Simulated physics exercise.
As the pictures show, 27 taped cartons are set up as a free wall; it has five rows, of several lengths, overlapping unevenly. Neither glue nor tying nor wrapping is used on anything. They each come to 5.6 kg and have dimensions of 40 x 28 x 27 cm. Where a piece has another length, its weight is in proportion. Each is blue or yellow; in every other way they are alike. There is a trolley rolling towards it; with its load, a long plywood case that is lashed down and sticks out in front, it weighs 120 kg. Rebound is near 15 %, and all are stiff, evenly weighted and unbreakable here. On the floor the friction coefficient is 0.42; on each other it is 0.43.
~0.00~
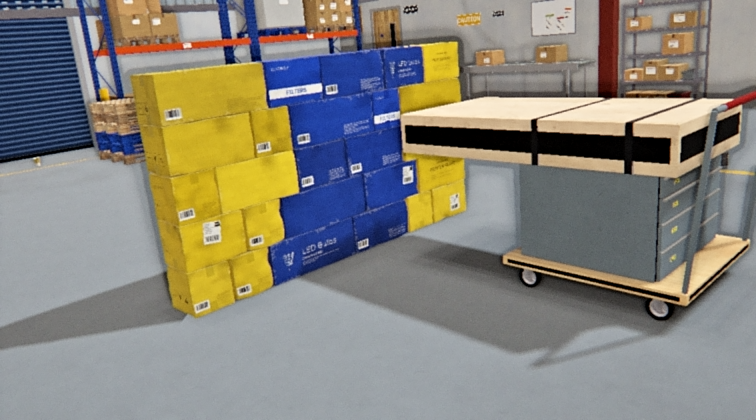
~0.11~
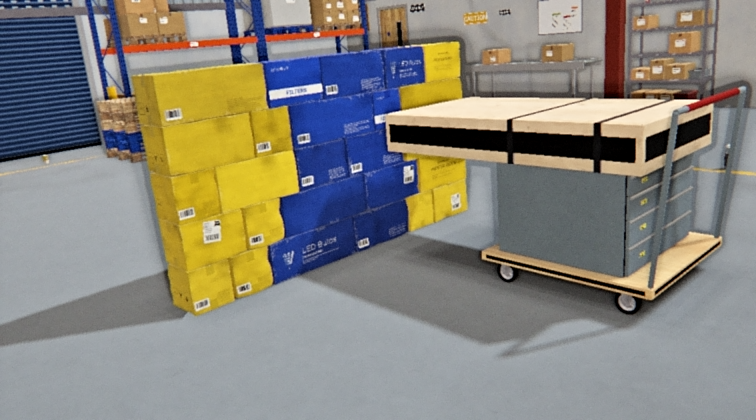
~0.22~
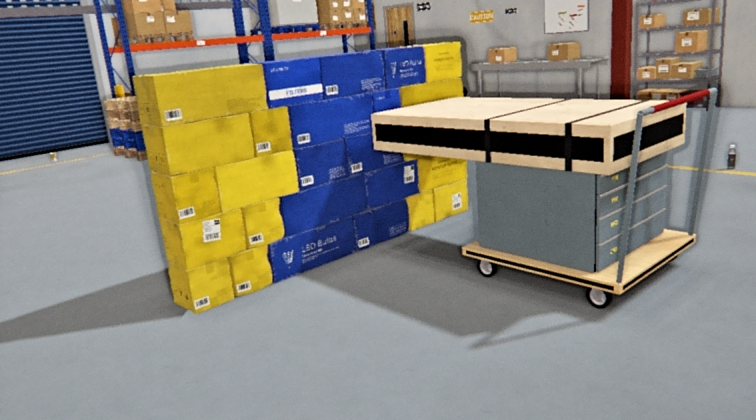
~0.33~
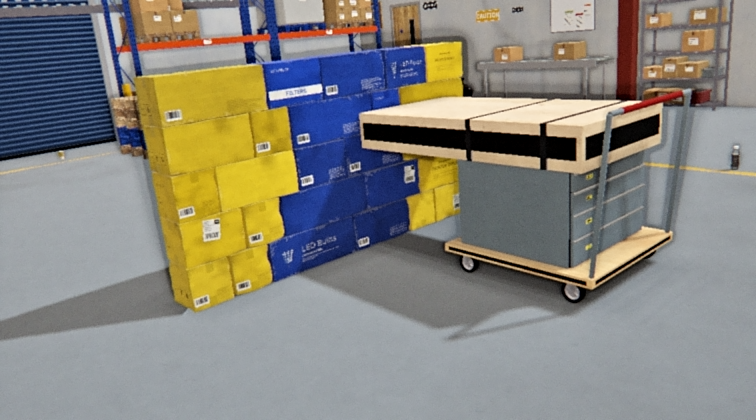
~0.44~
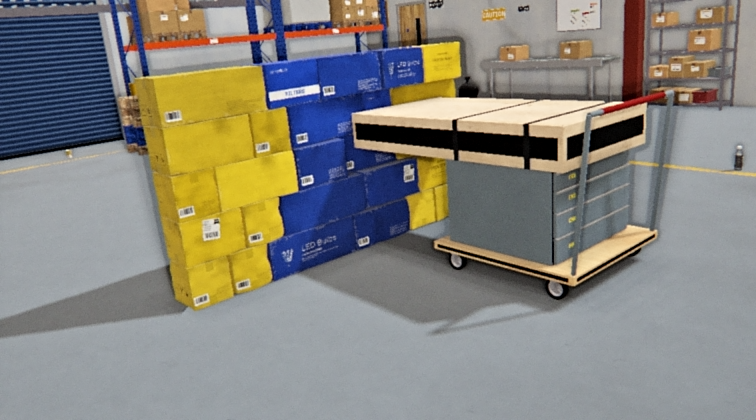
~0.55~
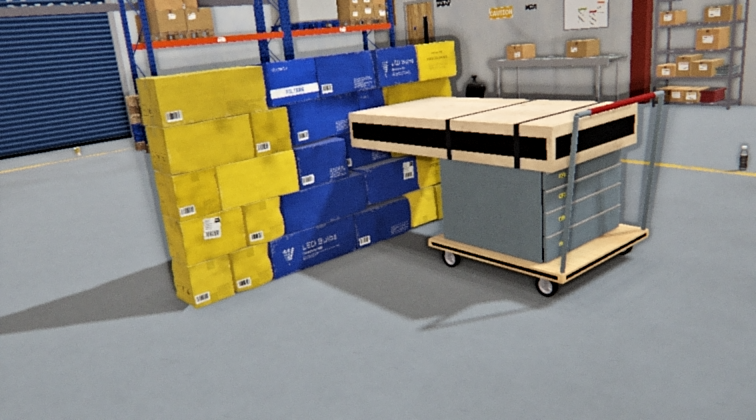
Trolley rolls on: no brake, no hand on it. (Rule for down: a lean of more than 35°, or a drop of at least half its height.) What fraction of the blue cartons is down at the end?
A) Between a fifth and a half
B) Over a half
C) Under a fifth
Over a half (B).
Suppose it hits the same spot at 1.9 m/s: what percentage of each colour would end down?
Then yellow 30, blue 50 per cent.
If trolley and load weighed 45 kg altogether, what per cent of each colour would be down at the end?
Result: Yellow 0, blue 0 %.
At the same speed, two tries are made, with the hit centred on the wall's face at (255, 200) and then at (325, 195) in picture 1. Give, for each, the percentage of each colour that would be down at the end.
Down by colour - yellow: 0%, then 0%; blue: 0%, then 0%.
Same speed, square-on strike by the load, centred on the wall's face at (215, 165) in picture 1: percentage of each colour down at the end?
The yellow ones would be 50 per cent down and the blue ones 10 per cent.
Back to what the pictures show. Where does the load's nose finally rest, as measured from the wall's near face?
Rest position: Approx. 45 centimetres beyond.
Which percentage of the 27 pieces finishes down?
Something close to 45 percent of them.
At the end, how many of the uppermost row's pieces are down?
4.
Around 0.84 s, load 25 cm past the wall's line, still rolling; none of the 11 blue cartons down (0 of 27 in all colours); top blue carton tipped 18°.
Around 1.18 s, load 33 cm past the wall's line, still rolling; 7 of the 11 blue cartons down (12 of 27 in all colours); top blue carton tipped 46°, 24 cm lower.
Around 1.48 s, load 39 cm past the wall's line, still rolling; 7 of the 11 blue cartons down (12 of 27 in all colours); top blue carton on its side.
Finally (2.4 s), load 46 cm past the wall's line, stopped; 7 of the 11 blue cartons down (12 of 27 in all colours); top blue carton on its side; top yellow carton unmoved. That is 64 per cent. Seen by the last camera, middles, top blue carton near (192, 210), top yellow carton near (204, 95).
